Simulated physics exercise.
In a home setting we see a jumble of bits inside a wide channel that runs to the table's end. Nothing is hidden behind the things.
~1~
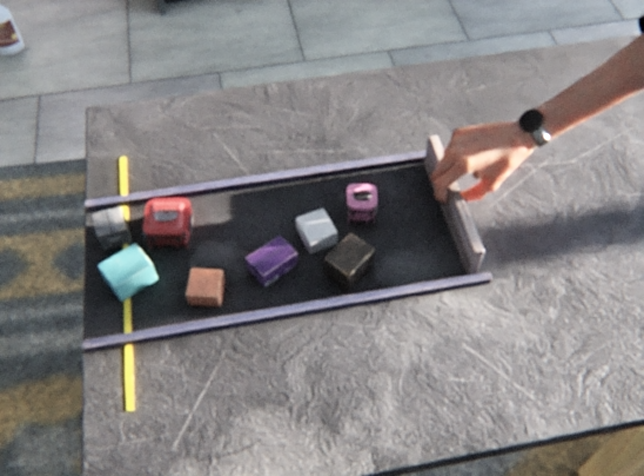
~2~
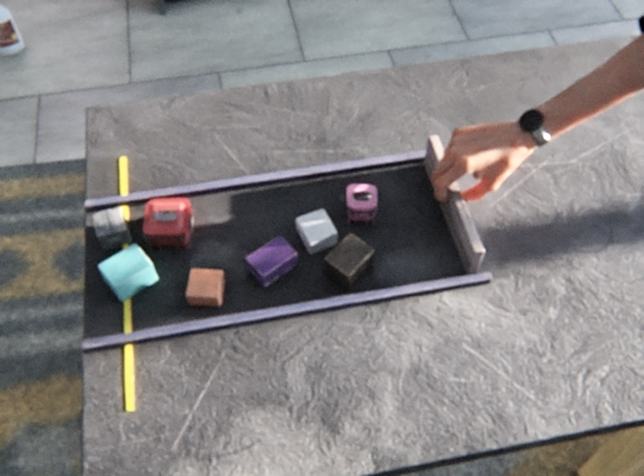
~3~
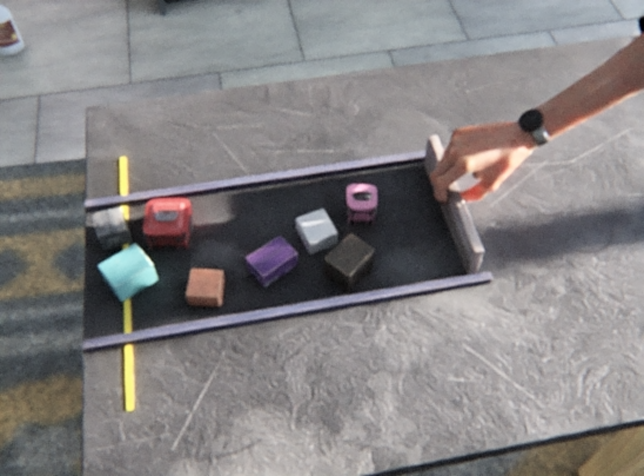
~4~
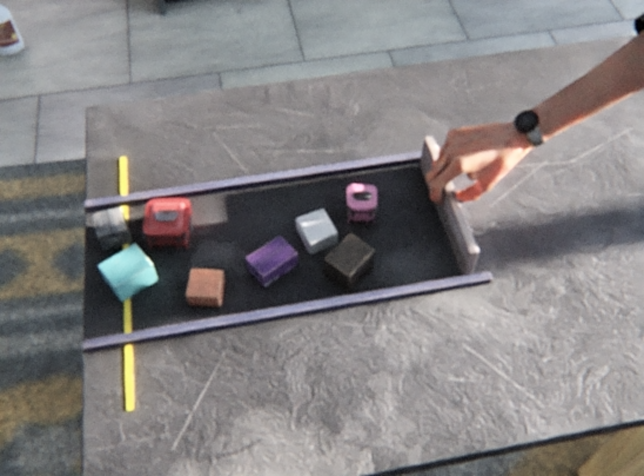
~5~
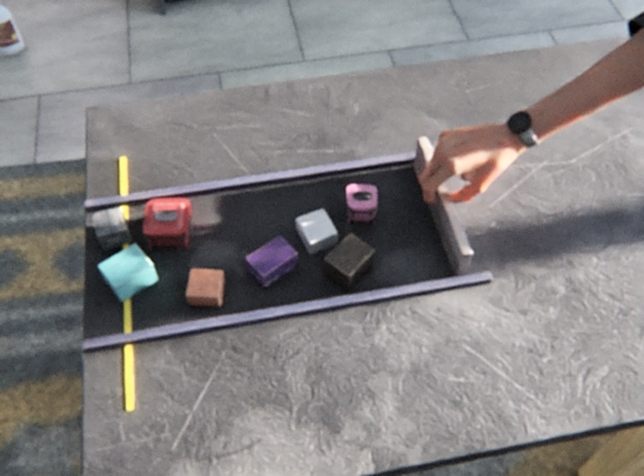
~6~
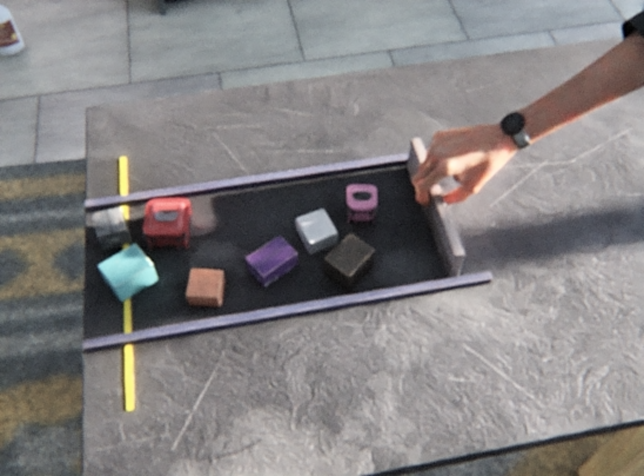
A hand slides a board slightly left along the channel while the scattered blocks stay still.
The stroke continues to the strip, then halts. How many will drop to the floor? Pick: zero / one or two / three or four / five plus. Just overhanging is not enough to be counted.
That comes to five plus.
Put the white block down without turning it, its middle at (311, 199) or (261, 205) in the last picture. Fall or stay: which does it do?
First place, it is safe; second place, it is safe.
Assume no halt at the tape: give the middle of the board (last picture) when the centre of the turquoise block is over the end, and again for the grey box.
Middle approx. at (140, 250), then approx. at (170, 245).
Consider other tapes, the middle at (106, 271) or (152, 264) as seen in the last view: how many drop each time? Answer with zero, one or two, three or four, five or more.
The falls would be five or over; just one or two.
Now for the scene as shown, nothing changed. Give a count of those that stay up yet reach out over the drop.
0, I think.
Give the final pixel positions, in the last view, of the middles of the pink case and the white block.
The one named first is at (108, 235), the next at (107, 278).
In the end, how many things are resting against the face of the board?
It ends up touching 3.
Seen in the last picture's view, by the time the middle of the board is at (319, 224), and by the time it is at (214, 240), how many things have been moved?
At that stage 4; at the next, 6.
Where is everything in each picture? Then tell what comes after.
Grey box (112, 228); turquoise block (128, 272); red case (169, 224); board (452, 203); tape (126, 268), in the first picture.
Turquoise block (129, 273); black block (349, 262), in the second picture.
Red case (169, 224); orange block (206, 288), in the third picture.
Grey box (112, 229); white block (317, 231), in the fourth picture.
Turquoise block (129, 273); board (440, 205), in the fifth picture.
Grey box (112, 229); turquoise block (129, 273); red case (169, 224); board (433, 206); tape (126, 268), in the sixth picture.
Soon after, none off yet; grey box at rest near (112, 229); turquoise block at rest near (129, 273); red case at rest near (169, 224).
At rest, the number that fall off is five or more; fallen, purple box, orange block, red case, turquoise block and grey box.
